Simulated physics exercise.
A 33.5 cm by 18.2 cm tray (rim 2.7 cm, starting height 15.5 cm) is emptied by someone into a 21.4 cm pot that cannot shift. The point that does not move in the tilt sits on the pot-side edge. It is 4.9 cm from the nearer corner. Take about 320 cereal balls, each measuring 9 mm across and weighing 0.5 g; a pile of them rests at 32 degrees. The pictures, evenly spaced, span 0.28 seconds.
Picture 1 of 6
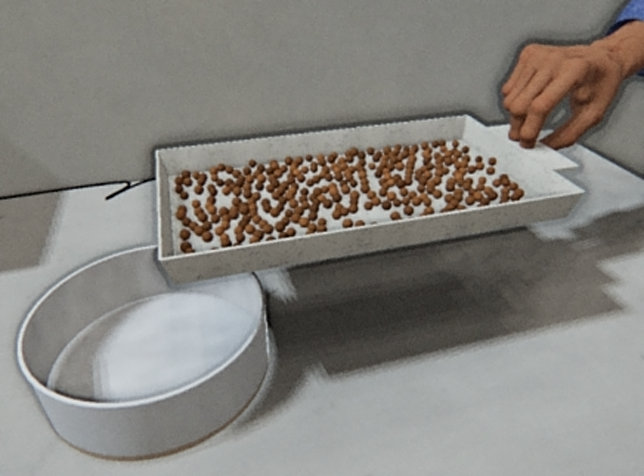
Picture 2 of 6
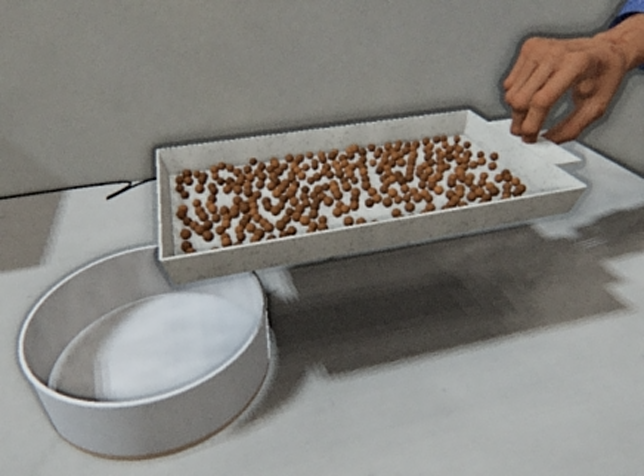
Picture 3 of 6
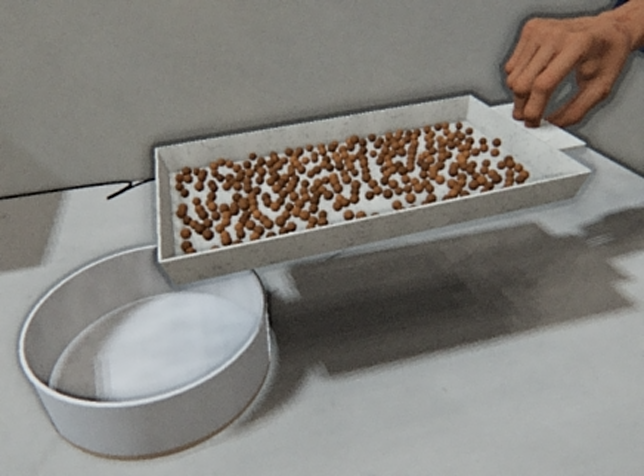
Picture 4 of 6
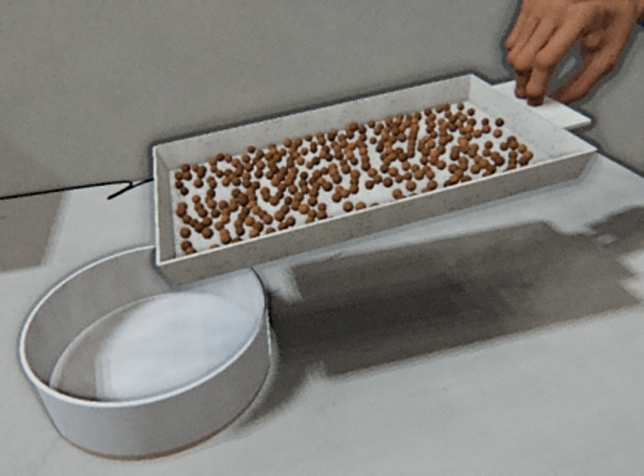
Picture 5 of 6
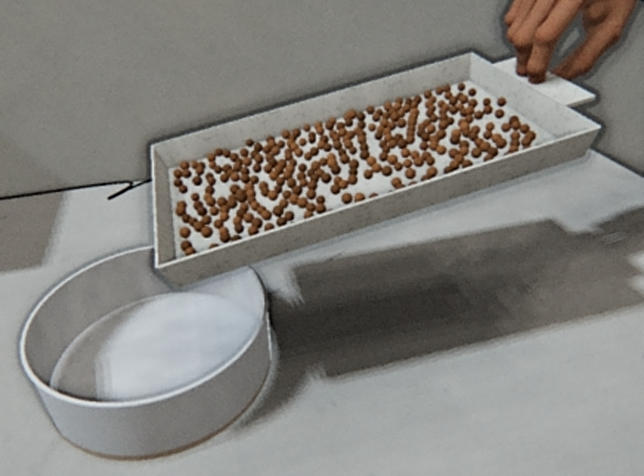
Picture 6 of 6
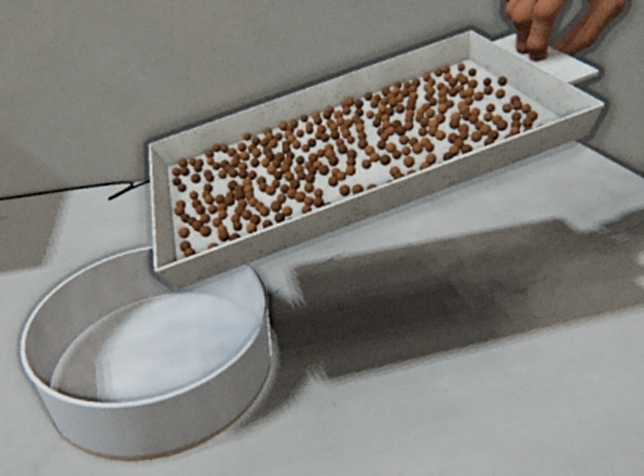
At first, a shallow white tray scattered with small brown balls sits nearly level, its left end above a round white pot, while a hand holds its right end. The hand then raises that end steadily, and the tray slants more steeply down toward the left, the balls staying spread across it.
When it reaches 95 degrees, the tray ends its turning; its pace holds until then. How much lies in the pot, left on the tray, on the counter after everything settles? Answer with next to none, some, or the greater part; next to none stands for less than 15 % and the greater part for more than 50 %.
Pot: The greater part; tray: Next to none; counter: Next to none.
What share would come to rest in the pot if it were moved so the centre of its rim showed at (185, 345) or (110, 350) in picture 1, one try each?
Some 85 and 100 per cent.
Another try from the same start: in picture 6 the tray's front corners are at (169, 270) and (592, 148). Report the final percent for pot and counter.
Pot 45; counter 55.
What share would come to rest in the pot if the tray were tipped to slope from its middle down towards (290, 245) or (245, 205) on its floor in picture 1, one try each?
First try: About 55 percent; second try: About 90 percent.
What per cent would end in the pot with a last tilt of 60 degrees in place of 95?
Result: Close to 5 %.
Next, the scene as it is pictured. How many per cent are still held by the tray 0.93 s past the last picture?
Value: About 90%.
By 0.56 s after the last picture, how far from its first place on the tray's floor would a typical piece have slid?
Roughly 9 cm.
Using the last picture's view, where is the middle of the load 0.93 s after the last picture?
Look about (167, 177) in the last view.
Then, 0.56 s after the last picture, tilt 53 degrees; the tray holds 100 %, the pot 0 %.
Then, 0.93 s after the last picture, tilt 78 degrees; the tray holds 90 %, the pot 5 %.
Then, 1.38 s after the last picture, tilt 95 degrees; the tray holds 25 %, the pot 55 %.
In the end, pot 95 %, tray 0 %, counter 10 %.
